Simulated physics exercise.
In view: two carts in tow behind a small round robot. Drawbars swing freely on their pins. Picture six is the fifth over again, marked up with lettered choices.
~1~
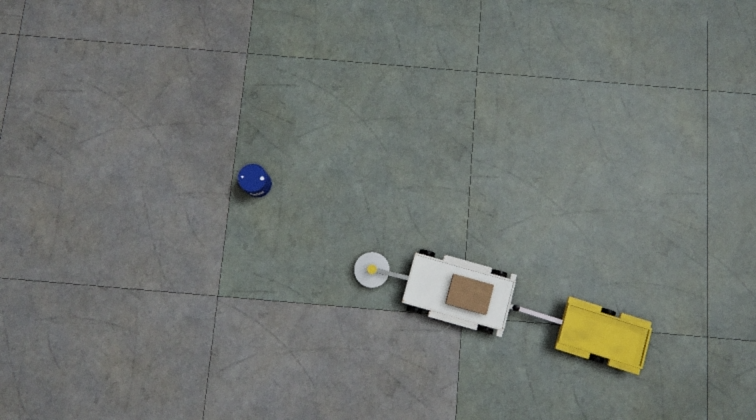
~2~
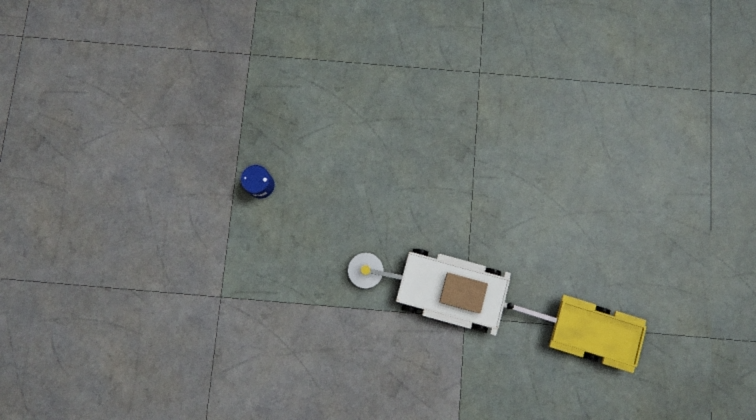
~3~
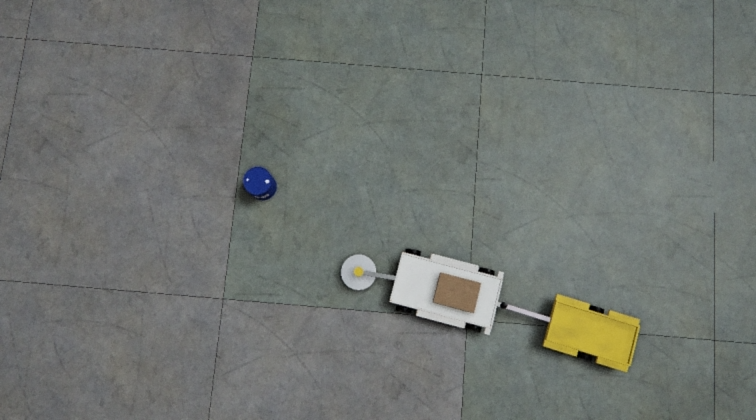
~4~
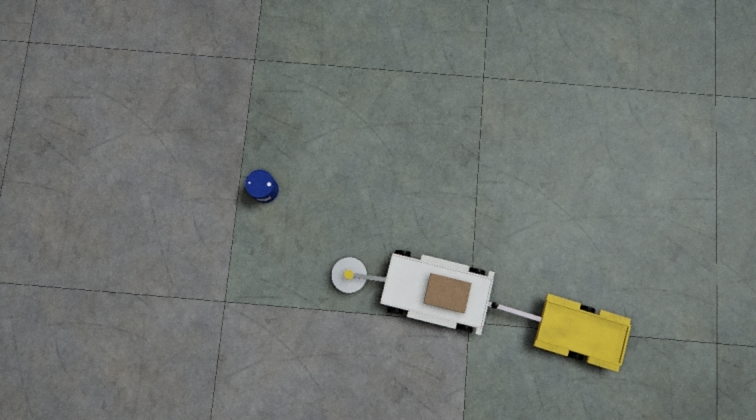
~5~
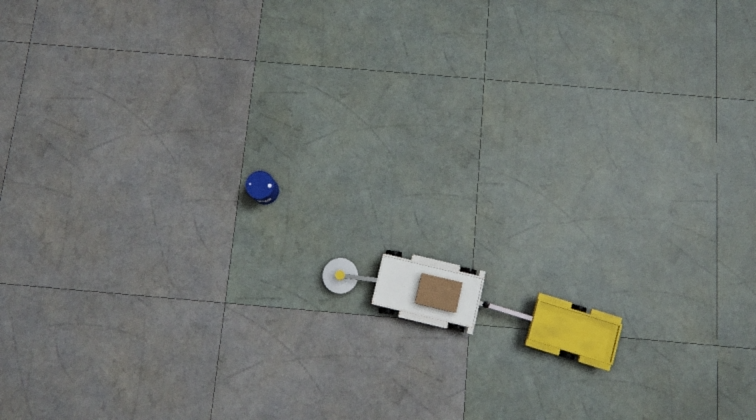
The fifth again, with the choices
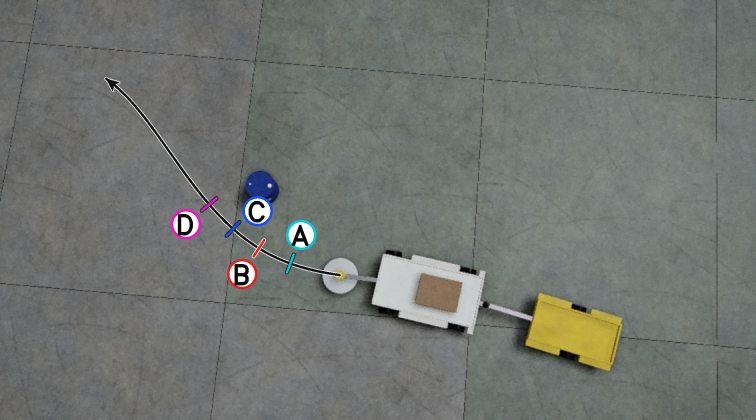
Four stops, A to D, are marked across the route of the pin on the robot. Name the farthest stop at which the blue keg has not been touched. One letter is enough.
It should halt at D.
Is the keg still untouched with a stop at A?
Yes.
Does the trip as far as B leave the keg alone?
Yes.
On the marked copy, A at (290, 264); B at (259, 248); C at (233, 229); D at (209, 204); the route from (340, 275) via (202, 196) to (106, 79).
With D. Early on, robot (290, 264), last cart (522, 316).
Further on, robot (243, 237), last cart (468, 303).
At the end, robot (212, 206), last cart (424, 292); nothing has been touched.
As for the rest, A is safe but short; B is safe but short; C is safe but short.
